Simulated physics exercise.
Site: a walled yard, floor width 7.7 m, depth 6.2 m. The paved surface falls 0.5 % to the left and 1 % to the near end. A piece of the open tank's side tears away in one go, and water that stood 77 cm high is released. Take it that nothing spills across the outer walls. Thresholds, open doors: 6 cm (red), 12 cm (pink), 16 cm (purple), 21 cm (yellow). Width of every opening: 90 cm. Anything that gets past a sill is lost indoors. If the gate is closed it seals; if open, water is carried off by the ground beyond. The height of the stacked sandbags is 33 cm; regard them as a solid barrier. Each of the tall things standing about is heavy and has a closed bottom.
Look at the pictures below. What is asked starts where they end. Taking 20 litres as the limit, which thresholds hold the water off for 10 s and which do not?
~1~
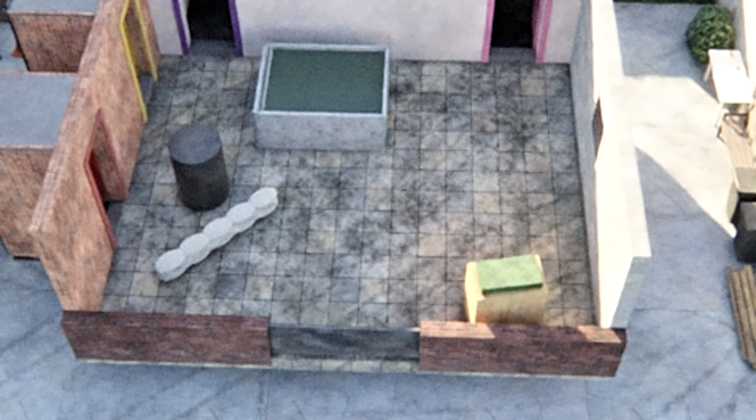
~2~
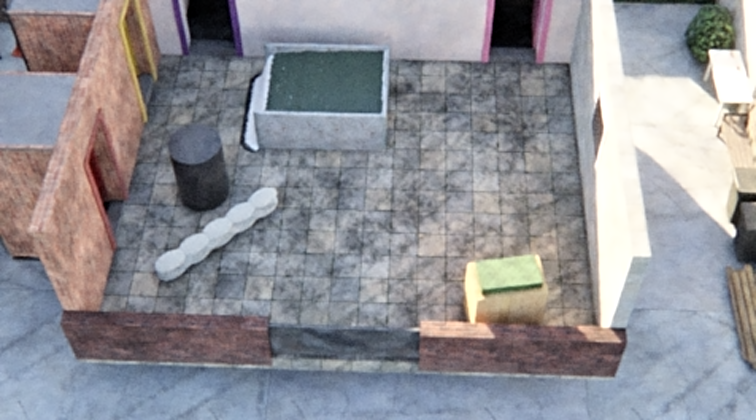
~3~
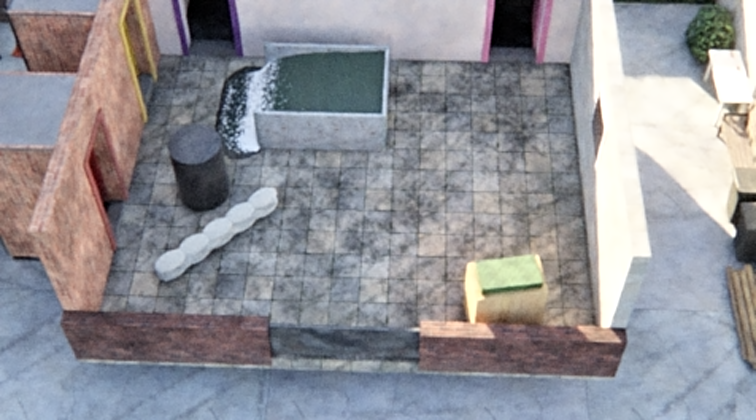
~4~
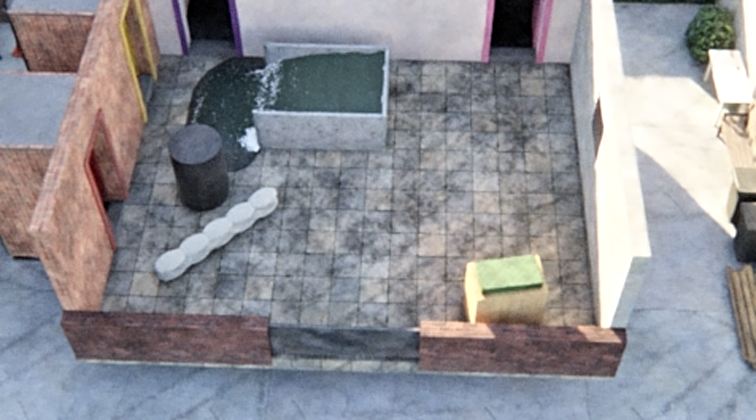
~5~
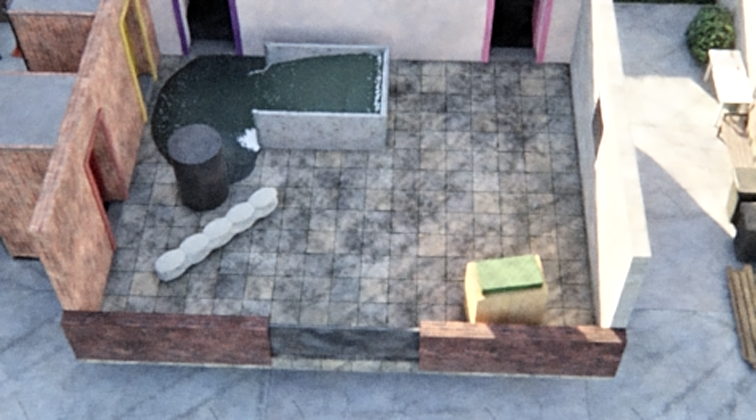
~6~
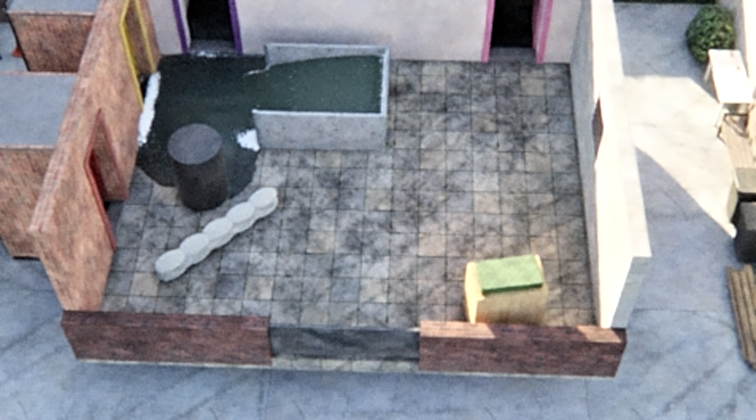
At the end, red door: Limit crossed, pink door: Limit not crossed, purple door: Limit crossed, yellow door: Limit crossed.
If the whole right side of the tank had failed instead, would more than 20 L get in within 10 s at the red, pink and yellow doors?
Note: Red short of the mark, pink beyond the mark, yellow short of the mark.
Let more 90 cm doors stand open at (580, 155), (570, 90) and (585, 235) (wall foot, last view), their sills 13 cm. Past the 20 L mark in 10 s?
Result in order - not enough, not enough, not enough.
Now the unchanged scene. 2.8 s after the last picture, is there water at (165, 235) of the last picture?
Soaked.
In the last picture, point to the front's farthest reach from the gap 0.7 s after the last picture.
Point: Roughly (117, 242).
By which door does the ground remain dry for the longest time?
Looks like the pink door.
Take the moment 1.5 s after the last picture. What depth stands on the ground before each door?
Centimetres: Red 12 / pink 0 / purple 29 / yellow 41.
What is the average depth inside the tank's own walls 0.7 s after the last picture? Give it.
It averages close to 37 centimetres.
Then, 0.7 s after the last picture water covers 15 % of the floor and is deepest (48 cm) near (155, 82); red door 8 cm at the sill, 0 L in, pink door not reached, purple door 18 cm at the sill, 0 L in, yellow door 46 cm at the sill, 79 L in.
Then, 1.5 s after the last picture water covers 25 % of the floor and is deepest (42 cm) near (148, 111); red door 12 cm at the sill, 7 L in, pink door not reached, purple door 29 cm at the sill, 23 L in, yellow door 41 cm at the sill, 203 L in.
Then, 2.8 s after the last picture water covers 30 % of the floor and is deepest (34 cm) near (99, 318); red door 13 cm at the sill, 26 L in, pink door not reached, purple door 21 cm at the sill, 81 L in, yellow door 23 cm at the sill, 272 L in.
Then, 5.3 s after the last picture water covers 75 % of the floor and is deepest (20 cm) near (94, 338); red door 8 cm at the sill, 55 L in, pink door 3 cm at the sill, 0 L in, purple door 9 cm at the sill, 89 L in, yellow door 11 cm at the sill, 275 L in.
Then, 9.3 s after the last picture water covers 90 % of the floor and is deepest (11 cm) near (94, 338); red door 9 cm at the sill, 73 L in, pink door 1 cm at the sill, 0 L in, purple door 5 cm at the sill, 90 L in, yellow door 6 cm at the sill, 275 L in.
